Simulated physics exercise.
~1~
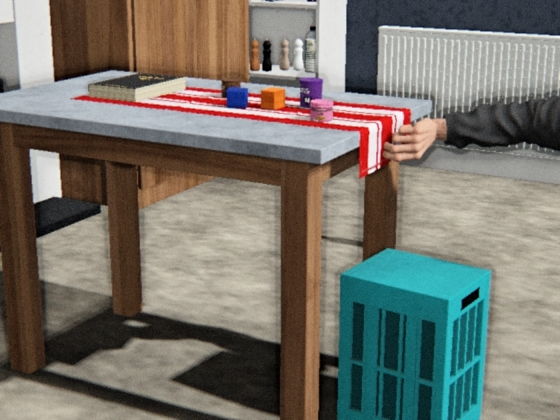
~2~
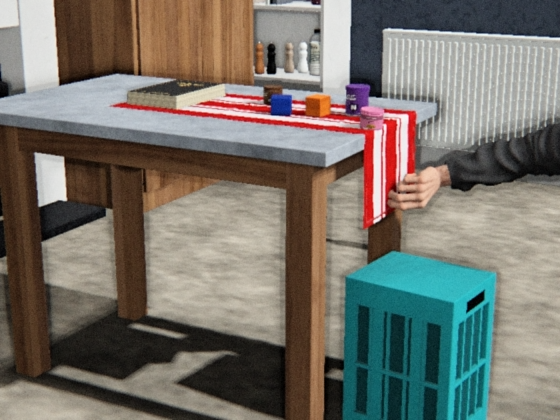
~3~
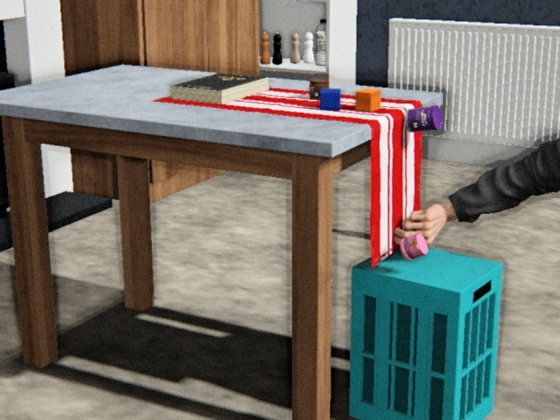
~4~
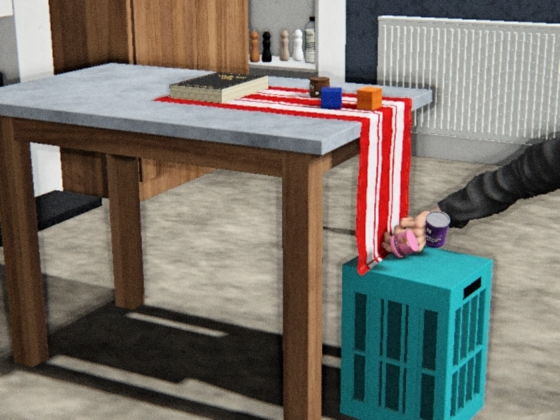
Striped red table runner sliding over the table's end as a hand pulls it, pink pot and purple can tumbling towards the turquoise crate.
